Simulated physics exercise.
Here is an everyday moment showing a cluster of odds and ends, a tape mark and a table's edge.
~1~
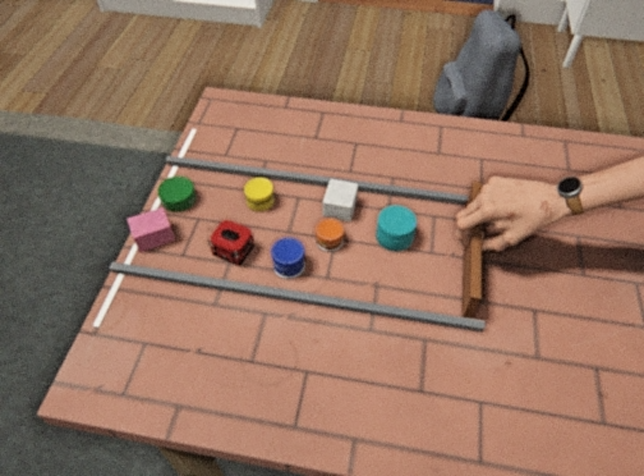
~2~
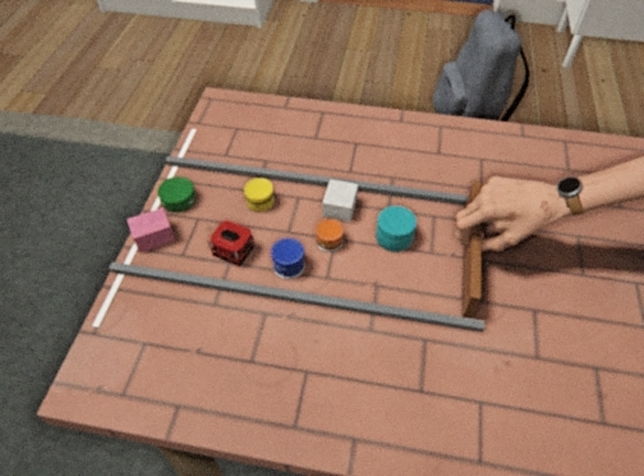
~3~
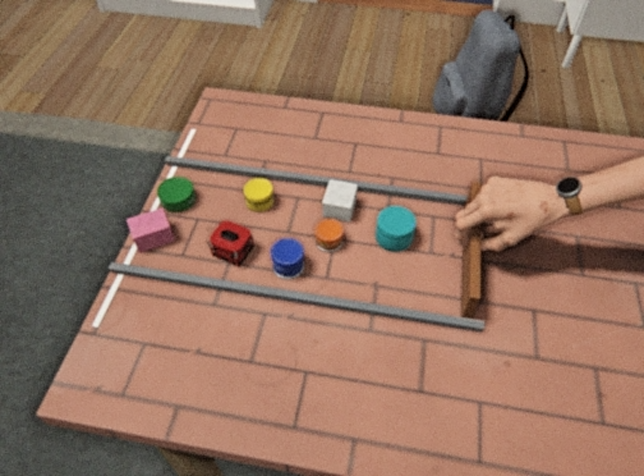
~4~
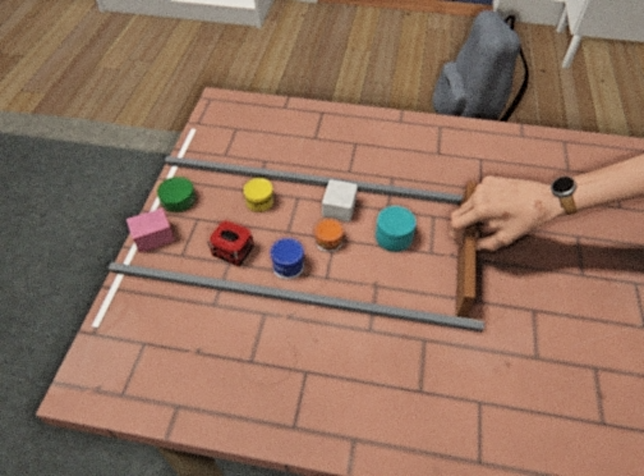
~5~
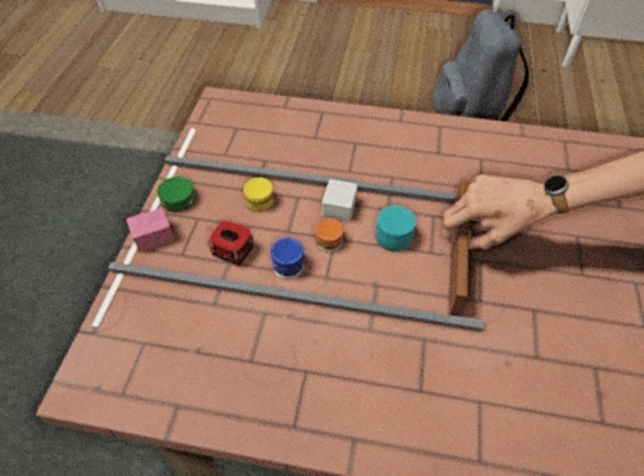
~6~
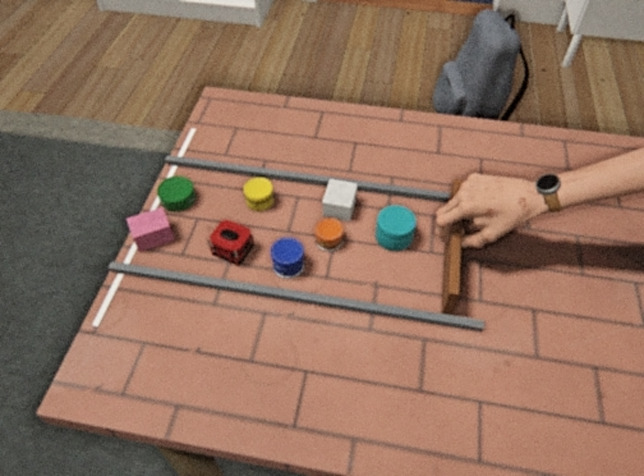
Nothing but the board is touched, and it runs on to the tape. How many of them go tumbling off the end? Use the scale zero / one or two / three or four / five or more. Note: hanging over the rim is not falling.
On that scale it is five or more.
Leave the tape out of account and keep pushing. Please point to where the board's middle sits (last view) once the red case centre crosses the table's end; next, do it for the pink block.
Approx. (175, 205) for the first, approx. (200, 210) for the second.
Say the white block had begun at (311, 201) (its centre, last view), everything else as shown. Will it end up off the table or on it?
What happens is that the white block leaves.
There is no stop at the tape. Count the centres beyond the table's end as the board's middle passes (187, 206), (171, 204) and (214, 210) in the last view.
In order: 2, 4, 0.
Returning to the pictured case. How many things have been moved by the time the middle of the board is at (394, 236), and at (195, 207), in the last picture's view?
At the one place 1, at the other 8.
A little later, none off yet; pink block at rest near (151, 229); green tub at rest near (177, 194); red case at rest near (232, 242).
Next, none off yet; pink block at rest near (151, 229); green tub at rest near (177, 194); red case shifted about its own width near (189, 238).
When it is over, the number that fall off is five or more; down, turquoise lid, white block, orange pot, blue pot, yellow tub, red case, green tub and pink block.
